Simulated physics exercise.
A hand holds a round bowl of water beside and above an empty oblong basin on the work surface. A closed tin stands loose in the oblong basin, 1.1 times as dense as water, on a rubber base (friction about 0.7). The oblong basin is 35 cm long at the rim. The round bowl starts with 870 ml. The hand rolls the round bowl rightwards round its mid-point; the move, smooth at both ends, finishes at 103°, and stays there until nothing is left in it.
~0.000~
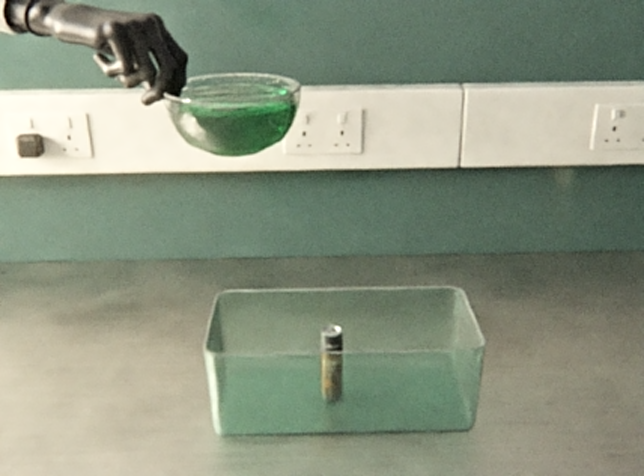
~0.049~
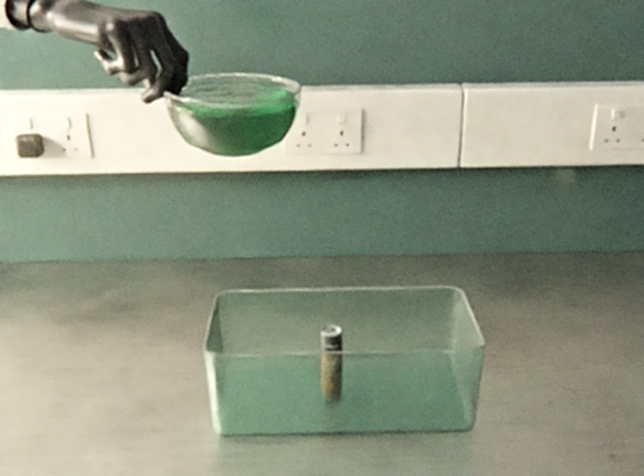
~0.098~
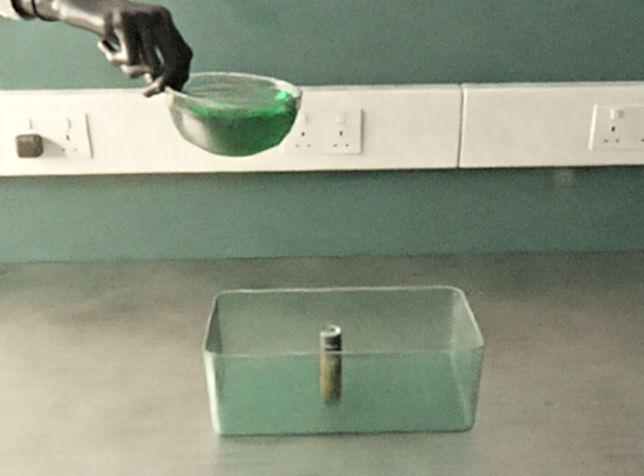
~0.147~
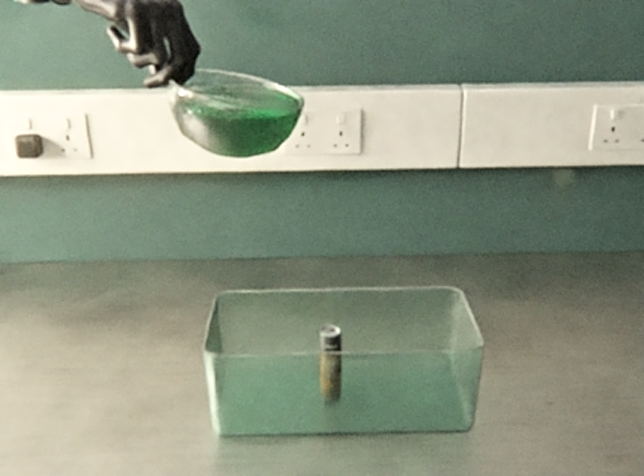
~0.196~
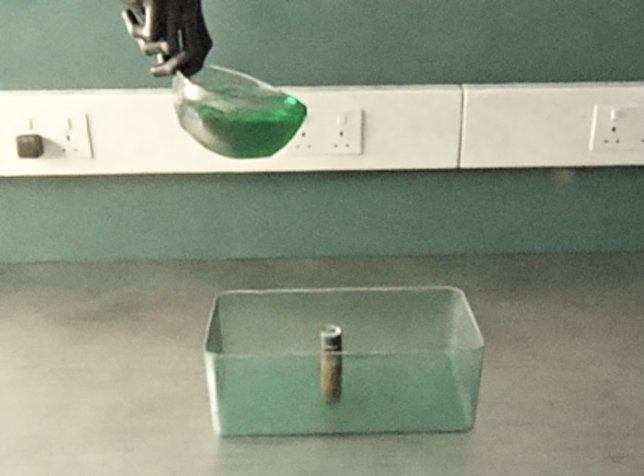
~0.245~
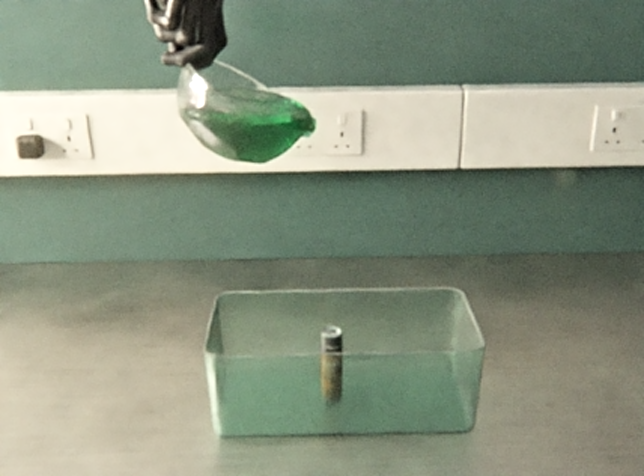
A dark mechanical-looking hand tilting a glass bowl of green liquid rightwards above a clear oblong basin holding a small upright cylinder.
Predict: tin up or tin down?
The tin falls.
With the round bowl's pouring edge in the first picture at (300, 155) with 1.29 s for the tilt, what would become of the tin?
Then it stays up.
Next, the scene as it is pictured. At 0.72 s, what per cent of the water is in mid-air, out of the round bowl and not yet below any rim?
About 12 per cent.
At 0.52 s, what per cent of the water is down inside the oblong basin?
About 12 per cent.
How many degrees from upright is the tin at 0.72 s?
It is at some 5°.
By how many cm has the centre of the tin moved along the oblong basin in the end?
Some 7.5 cm.
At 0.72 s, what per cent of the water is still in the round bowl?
Some 0 per cent.
After 0.52 s the tilt is 93° and 15 per cent is still to pour; the tin stands where it began.
After 0.72 s the tilt is 103° and 0 per cent is still to pour; the tin leans 6°.
After 0.92 s the tilt is 103° and 0 per cent is still to pour; the tin lies on its side.
After 1.15 s the tilt is 103° and 0 per cent is still to pour; the tin lies on its side.
In the end the tin lies on its side.
